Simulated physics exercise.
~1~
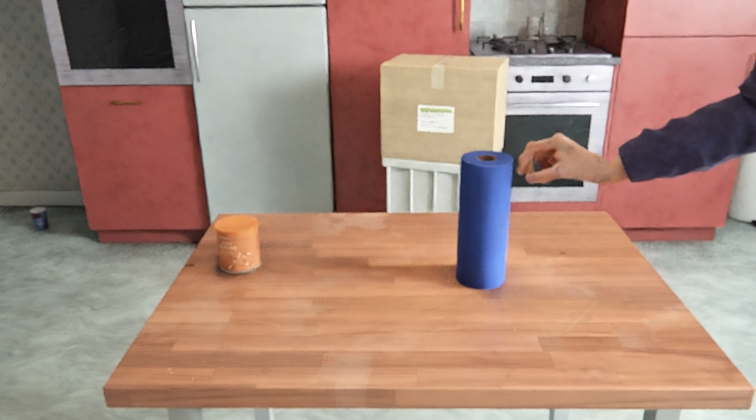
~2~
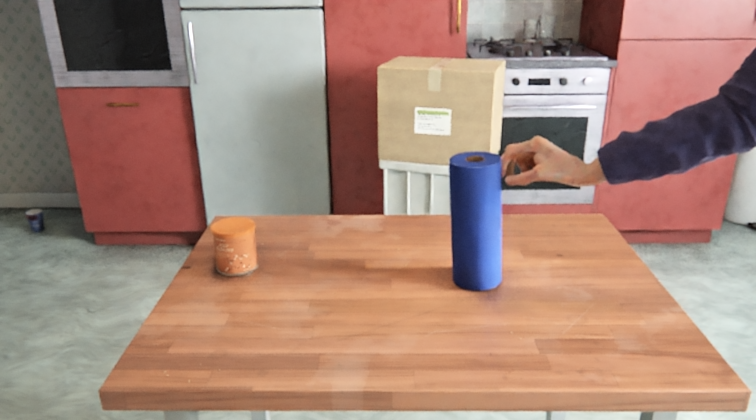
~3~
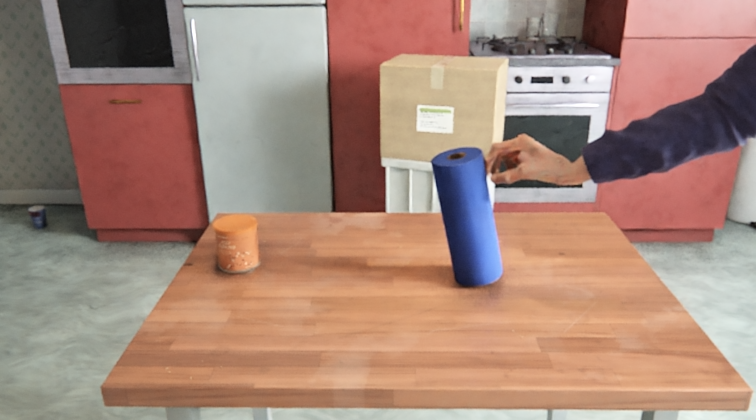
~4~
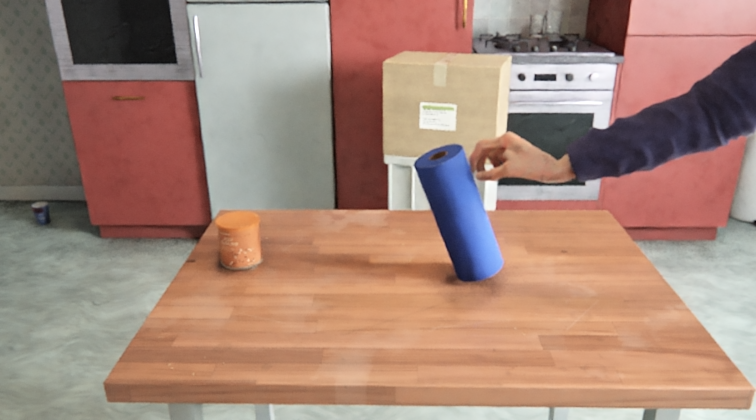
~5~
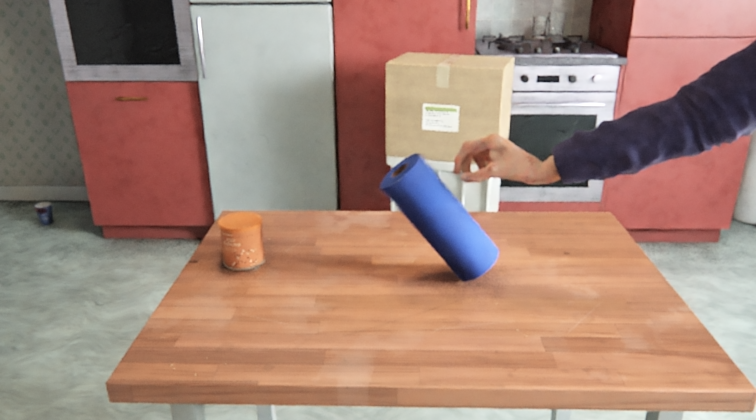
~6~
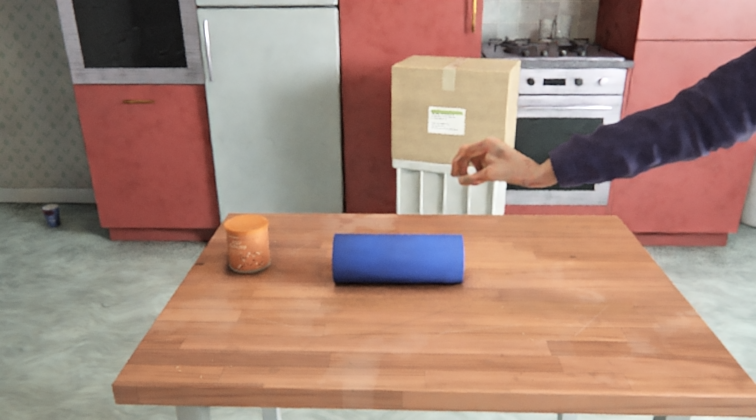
On a wooden kitchen table, a hand reached in from the right and pushed the top of an upright blue roll, which leaned further and further left until it toppled and lay on its side, near an orange tin that stayed put.
